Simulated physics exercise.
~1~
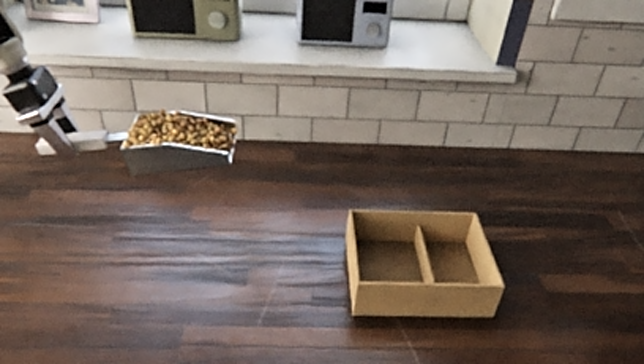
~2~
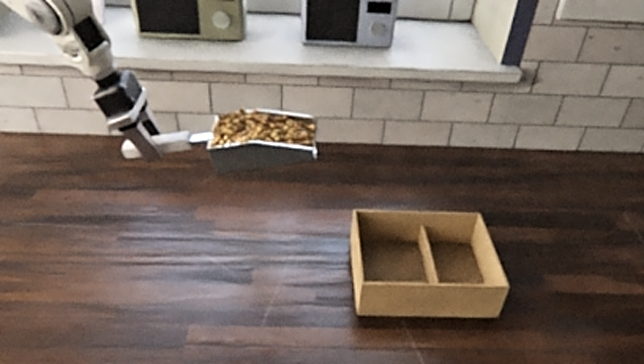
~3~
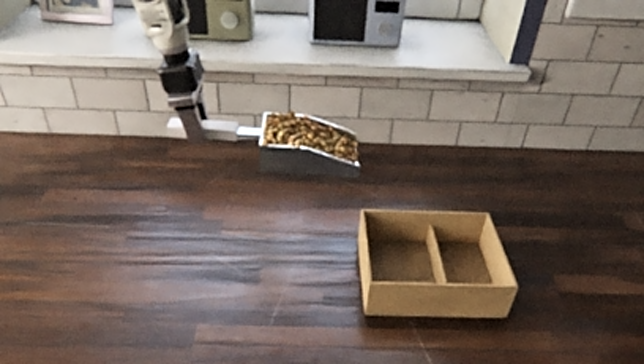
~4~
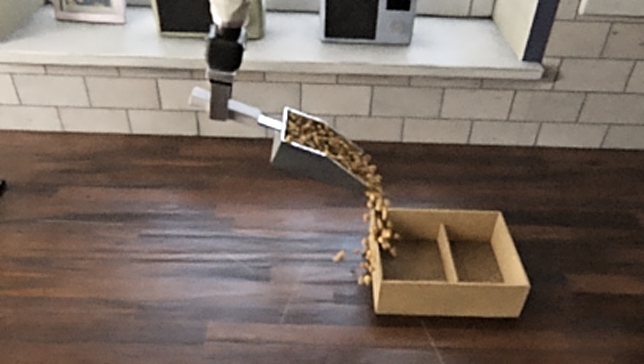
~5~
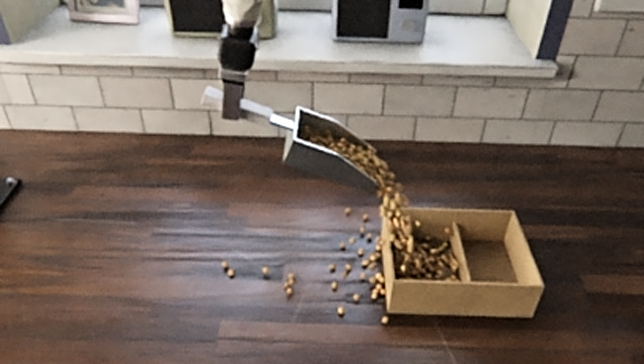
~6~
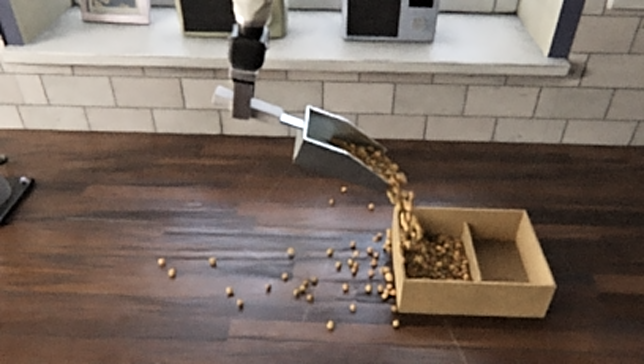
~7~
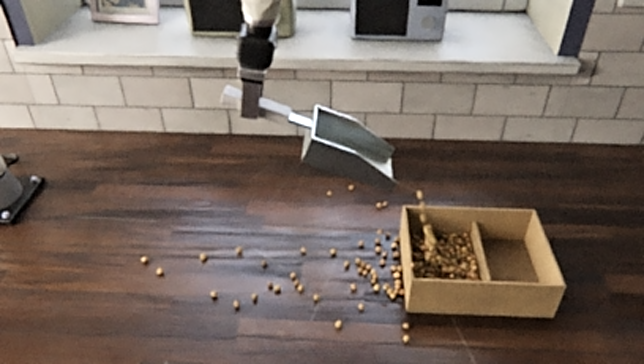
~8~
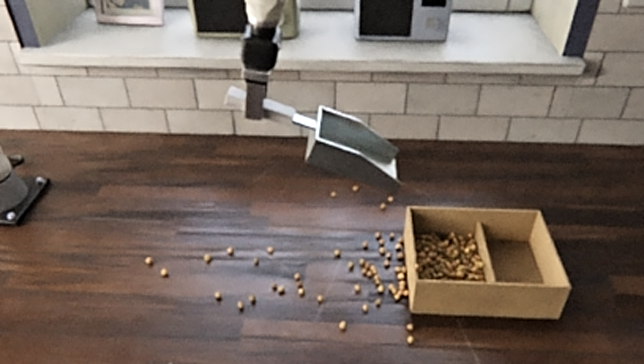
In the video, a robotic arm carries a metal scoop heaped with chickpeas rightward over a dark wooden table, then tips it beside a divided cardboard-coloured box; most pour into the left compartment, others scatter across the table, and the emptied scoop stays tilted.
